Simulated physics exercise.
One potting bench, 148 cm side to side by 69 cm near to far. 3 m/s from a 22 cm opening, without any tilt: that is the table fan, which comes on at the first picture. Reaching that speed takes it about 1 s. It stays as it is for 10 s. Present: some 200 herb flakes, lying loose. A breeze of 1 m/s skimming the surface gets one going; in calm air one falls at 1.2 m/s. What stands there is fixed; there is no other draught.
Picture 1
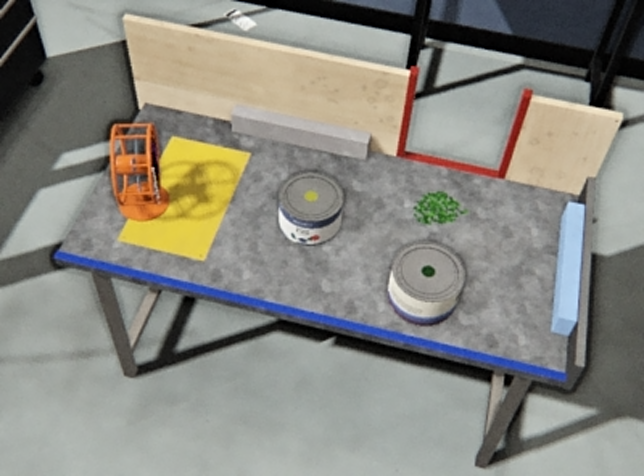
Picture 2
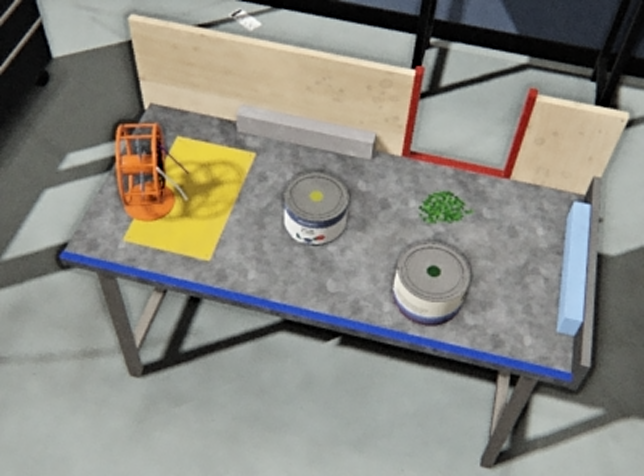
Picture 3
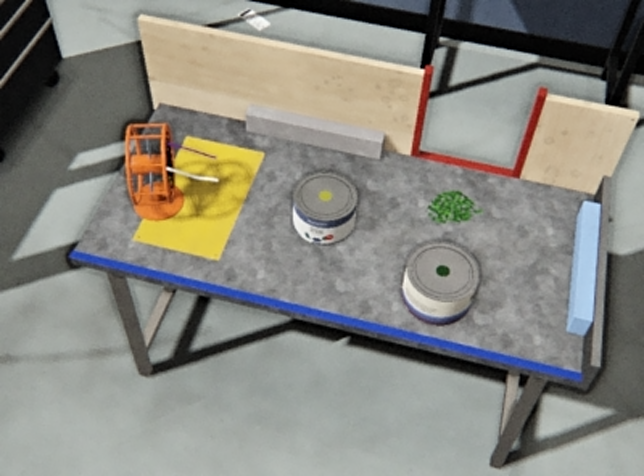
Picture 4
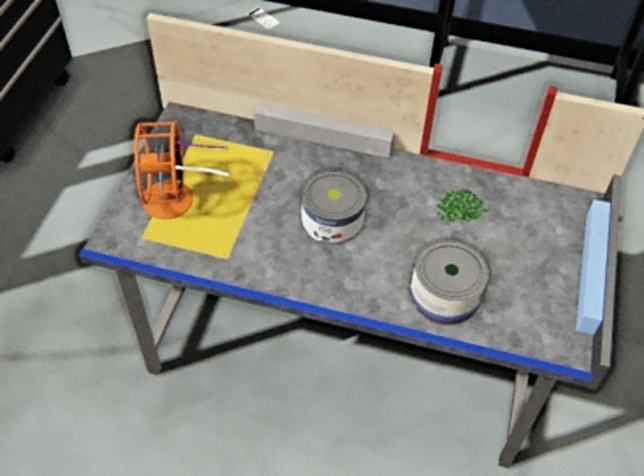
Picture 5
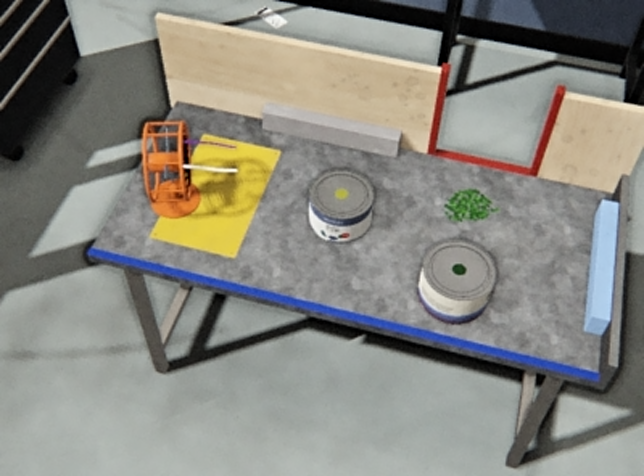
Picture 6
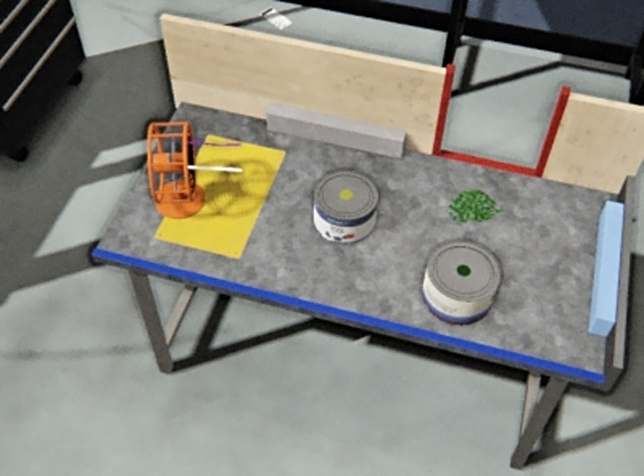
An orange table fan starts up on the left of a grey bench, and thin pale and dark strips rise and stretch rightward from it over a yellow sheet. The whole view drifts slightly, carrying the bench rightward, while the green flakes beyond two large tins stay unstirred throughout.
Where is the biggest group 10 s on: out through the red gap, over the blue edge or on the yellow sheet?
At the blue one.
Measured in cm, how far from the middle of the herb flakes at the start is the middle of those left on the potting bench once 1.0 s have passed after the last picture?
Centre offset: Approx. 45 cm.
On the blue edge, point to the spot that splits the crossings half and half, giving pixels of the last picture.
The middle of the crossings lies near (576, 376) in the last picture.
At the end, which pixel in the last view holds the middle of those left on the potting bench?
I'd put it close to (585, 347) in the last view.
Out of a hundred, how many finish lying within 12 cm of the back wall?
0 per cent.
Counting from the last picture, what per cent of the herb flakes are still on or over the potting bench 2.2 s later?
That comes to roughly 40 % remaining.
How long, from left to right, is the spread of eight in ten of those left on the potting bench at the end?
About 30 cm.
Then, 1.0 s after the last picture the count stands so, 0 % are on the yellow sheet, 0 % out through the red gap and 0 % over the blue edge; the middle of those still in play is near (585, 317).
Then, 2.2 s after the last picture the count stands so, 0 % are on the yellow sheet, 0 % out through the red gap and 65 % over the blue edge; the middle of those still in play is near (583, 344).
Then, 4.6 s after the last picture the count stands so, 0 % are on the yellow sheet, 0 % out through the red gap and 68 % over the blue edge; the middle of those still in play is near (583, 344).
Then, 9.1 s after the last picture, at the end, 0 % are on the yellow sheet, 0 % out through the red gap and 70 % over the blue edge; the middle of those still in play is near (585, 347).
